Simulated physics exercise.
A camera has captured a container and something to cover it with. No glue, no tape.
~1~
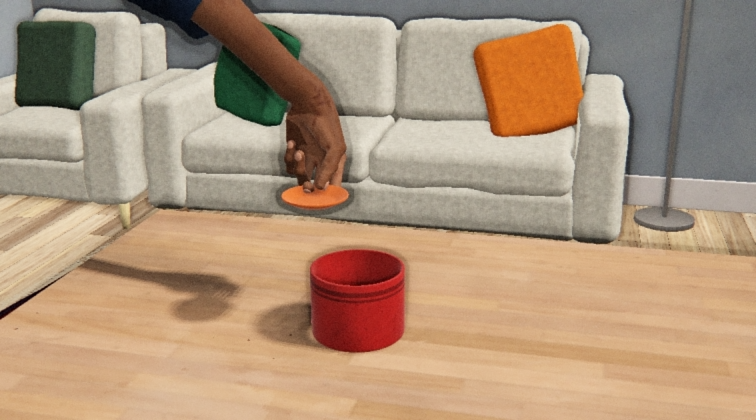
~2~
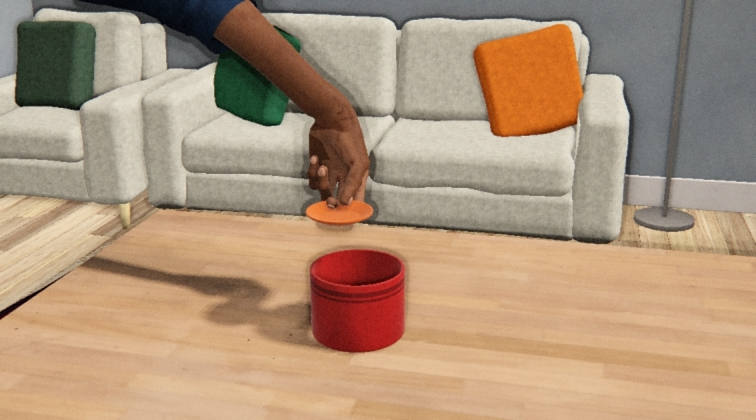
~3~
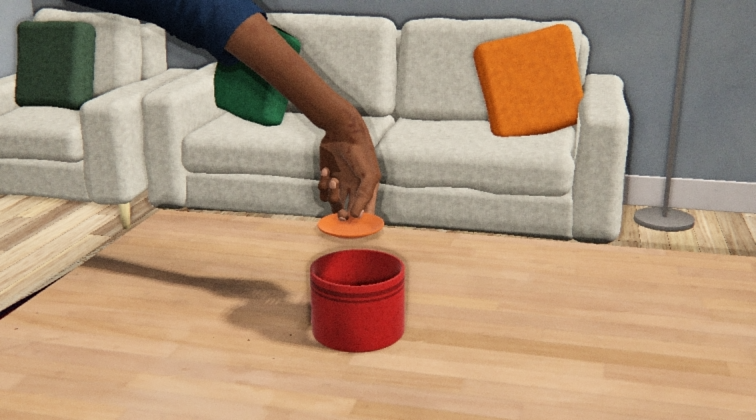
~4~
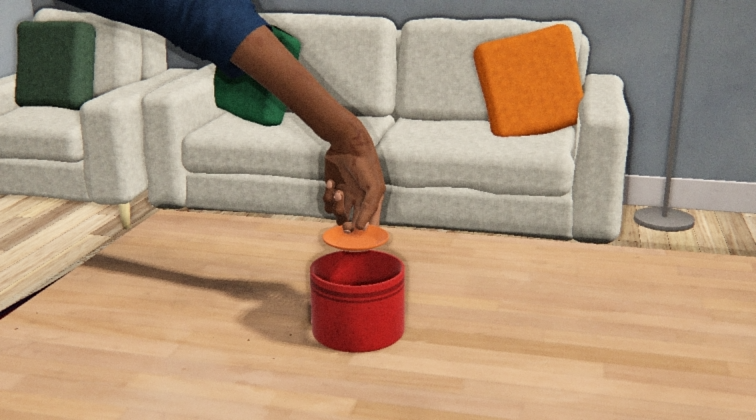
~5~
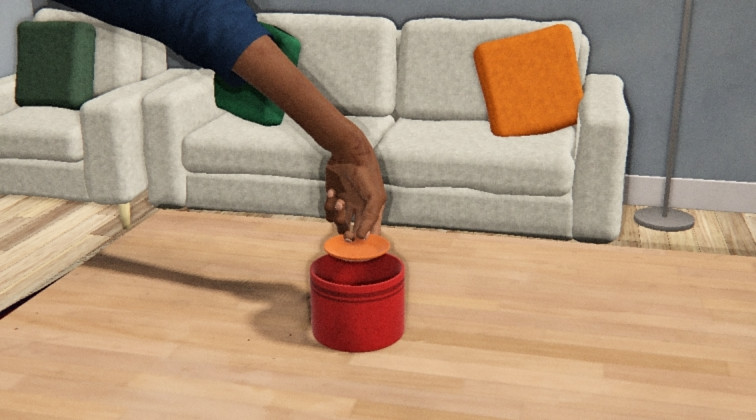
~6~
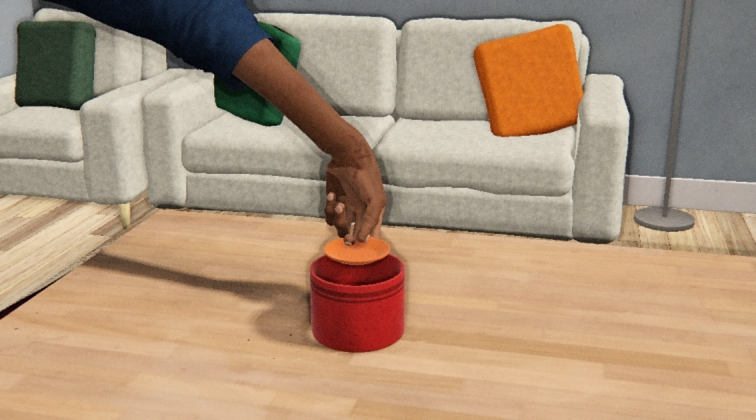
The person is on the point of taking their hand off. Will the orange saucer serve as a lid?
No, it slips in.
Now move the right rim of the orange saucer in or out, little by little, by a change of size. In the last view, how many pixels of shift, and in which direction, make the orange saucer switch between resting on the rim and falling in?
Shift: 12 px, rightward.
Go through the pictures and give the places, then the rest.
In the first picture, still on the way; orange saucer (315, 199); mug (358, 299).
In the second picture, still on the way; orange saucer (339, 215); mug (358, 299).
In the third picture, still on the way; orange saucer (351, 228); mug (358, 299).
In the fourth picture, still on the way; orange saucer (356, 240); mug (358, 299).
In the fifth picture, still on the way; orange saucer (357, 249); mug (358, 299).
In the sixth picture, in place, still held; orange saucer (357, 253); mug (358, 299).
Then, 0.16 s on from there, orange saucer on its way down near (358, 299).
In the end, the orange saucer slips past the rim, near (358, 324).
